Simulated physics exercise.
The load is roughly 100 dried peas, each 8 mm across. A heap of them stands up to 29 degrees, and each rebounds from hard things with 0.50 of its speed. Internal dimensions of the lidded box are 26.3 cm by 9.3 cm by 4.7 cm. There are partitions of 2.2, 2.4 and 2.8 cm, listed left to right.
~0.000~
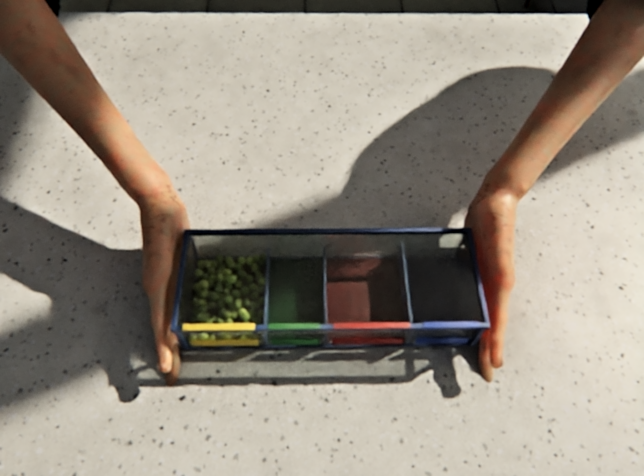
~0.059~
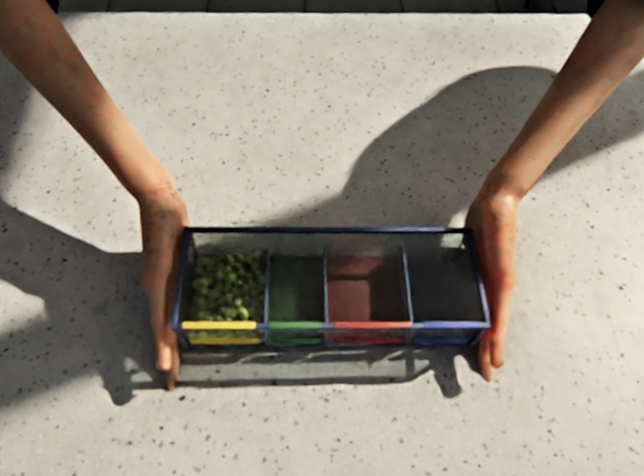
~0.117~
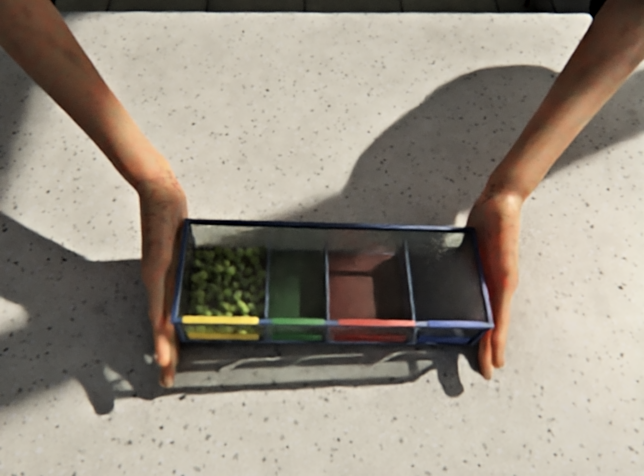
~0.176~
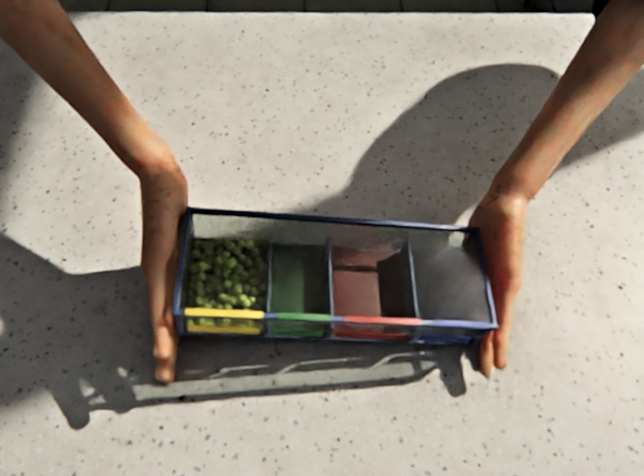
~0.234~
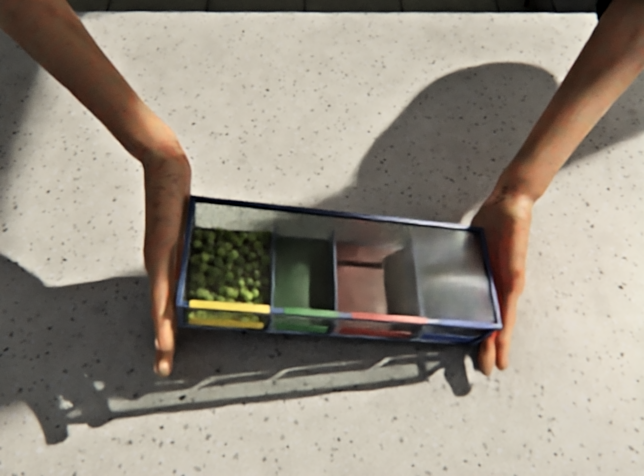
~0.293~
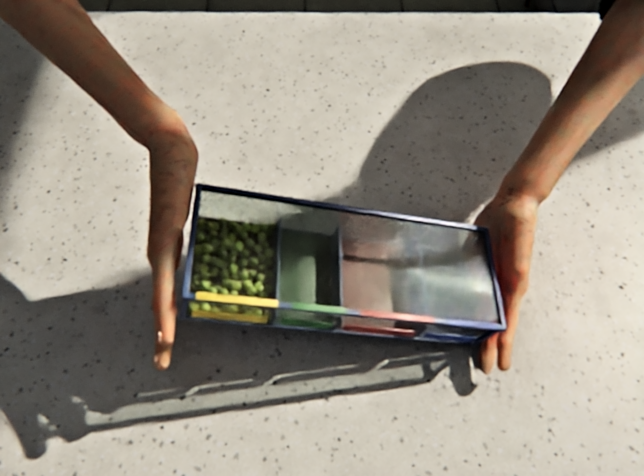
A clear lidded box with dark blue edges is held between two hands over a pale speckled surface in strong sunlight, seen from above by a still camera. Its four compartments are marked yellow, green, red and blue from left to right, with small green peas heaped in the yellow one. The hands keep it nearly level, then the left one raises its end, tilting the box down towards the right while the peas stay at the left.
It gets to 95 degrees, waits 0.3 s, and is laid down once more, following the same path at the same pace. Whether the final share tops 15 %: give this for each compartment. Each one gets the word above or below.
At the end, red compartment: Fails; blue compartment: Succeeds; green compartment: Fails; yellow compartment: Fails.
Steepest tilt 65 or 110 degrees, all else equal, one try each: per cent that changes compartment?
About 5 and 100 per cent.
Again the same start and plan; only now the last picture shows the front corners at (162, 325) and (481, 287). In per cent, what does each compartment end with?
Red 0 %, blue 0 %, green 0 %, yellow 100 %.
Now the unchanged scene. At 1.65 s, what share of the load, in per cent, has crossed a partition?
Value: Close to 80 %.
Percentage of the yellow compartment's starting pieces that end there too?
About 0 in a hundred.
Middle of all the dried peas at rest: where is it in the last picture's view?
Centre at rest: Approx. (447, 316) px.
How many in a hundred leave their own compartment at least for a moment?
95 per cent or so.
After 1.65 s, tilt 95 degrees; red 40 %, blue 20 %, green 20 %, yellow 20 %.
Then, at 2.55 s, tilt 48 degrees; red 10 %, blue 85 %, yellow 5 %.
Then, at 3.45 s, tilt 0 degrees; red 10 %, blue 85 %, yellow 5 %.
In the end, at 4.2 s, red 10 %, blue 85 %, green 0 %, yellow 5 %.
